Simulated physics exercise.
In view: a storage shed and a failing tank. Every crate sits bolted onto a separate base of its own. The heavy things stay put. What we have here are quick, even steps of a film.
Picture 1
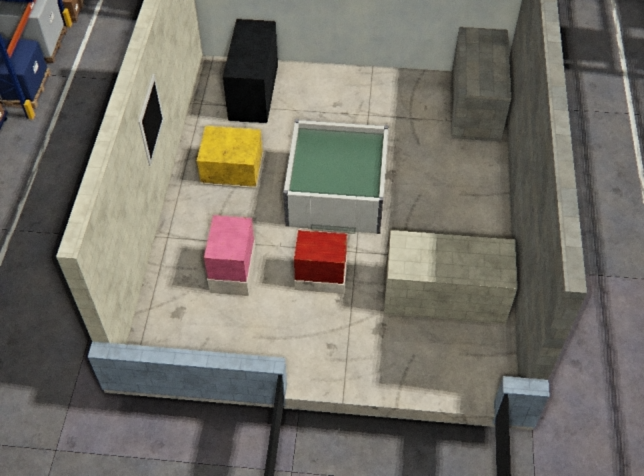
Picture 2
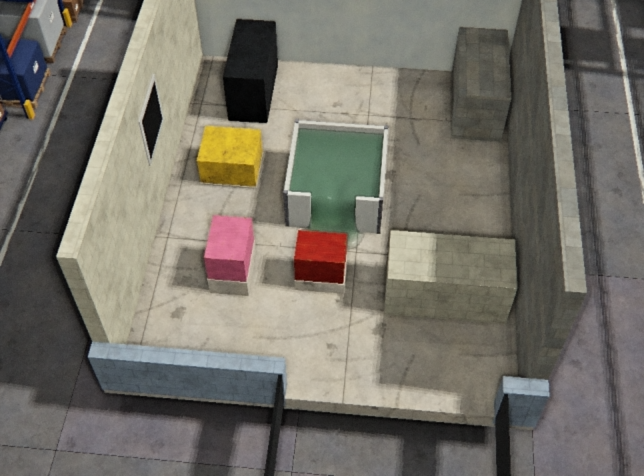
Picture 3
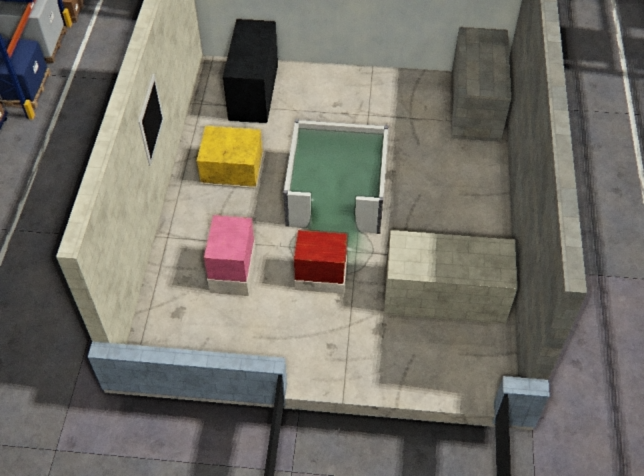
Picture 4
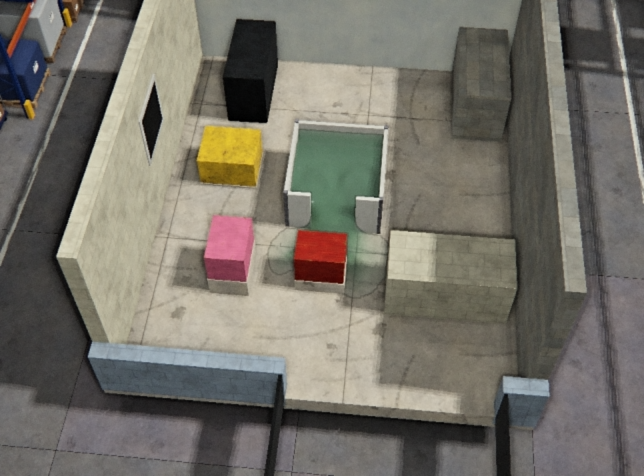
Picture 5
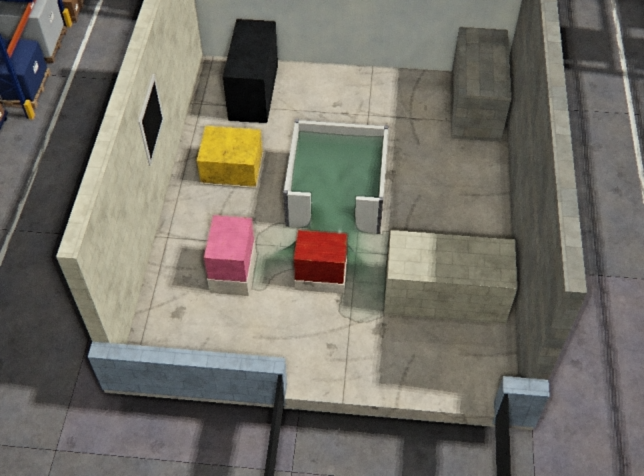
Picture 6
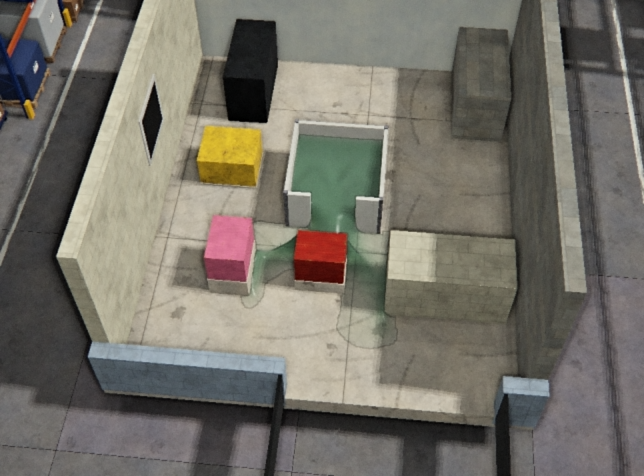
A roofless, pale-walled shed stands on a grey floor, seen from high above its open front, with a white-walled tank of green water near its middle. A black block and a yellow one stand at left, pink and red blocks in front, and grey blocks at right. The tank's near wall opens in the middle, and water pours through the gap, spreading thinly around the red block while the camera stays still.
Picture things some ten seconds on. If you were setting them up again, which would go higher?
Looks like the pink crate is out of reach of the water; looks like the red crate is within reach of the water; looks like the yellow crate is within reach of the water.
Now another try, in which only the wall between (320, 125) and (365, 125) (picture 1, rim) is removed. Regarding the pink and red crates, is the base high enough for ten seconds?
The pink one is not reached; the red one is not reached.
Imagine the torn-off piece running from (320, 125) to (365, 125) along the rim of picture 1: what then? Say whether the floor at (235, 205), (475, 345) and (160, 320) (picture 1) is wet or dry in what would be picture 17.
Obs. 1: Moisture-free; obs. 2: Moisture-free; obs. 3: Moisture-free.
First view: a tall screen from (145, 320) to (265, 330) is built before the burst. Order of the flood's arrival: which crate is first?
It's the red crate.
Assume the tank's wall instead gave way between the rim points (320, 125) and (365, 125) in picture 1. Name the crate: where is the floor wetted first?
That would be the yellow one.
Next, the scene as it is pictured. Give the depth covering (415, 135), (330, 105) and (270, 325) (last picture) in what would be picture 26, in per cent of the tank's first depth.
Taking the places in turn, I get roughly 0, 0 and 4 percent.
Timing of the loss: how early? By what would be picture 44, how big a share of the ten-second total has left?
I get 75 percent.
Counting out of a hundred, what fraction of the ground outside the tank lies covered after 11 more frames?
Estimate: Near 40 %.
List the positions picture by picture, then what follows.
The first frame shows the open tank at (337, 163) is whole and still.
In the second frame, the front is at (357, 241), out from the gap at (333, 216).
In the third frame, the front is at (350, 268), out from the gap at (333, 217).
In the fourth frame, water pours out at (333, 218) and has run to (360, 292).
In the fifth frame, the front is at (366, 316), out from the gap at (333, 218).
In the sixth frame, the front is at (389, 339), out from the gap at (333, 218).
A moment on, water covers 30 % of the floor; the pink crate water round its plinth, the red crate water round its plinth, the yellow crate water round its plinth.
Next, water covers 40 % of the floor; the pink crate water round its plinth, the red crate water round its plinth, the yellow crate water round its plinth.
Then, water covers 55 % of the floor; the pink crate water round its plinth, the red crate water round its plinth, the yellow crate water round its plinth.
Later, water covers 70 % of the floor; the pink crate water round its plinth, the red crate water round its plinth, the yellow crate water round its plinth.
In the end, water covers 95 % of the floor; the pink crate stayed above the water, the red crate was topped, the yellow crate was topped.
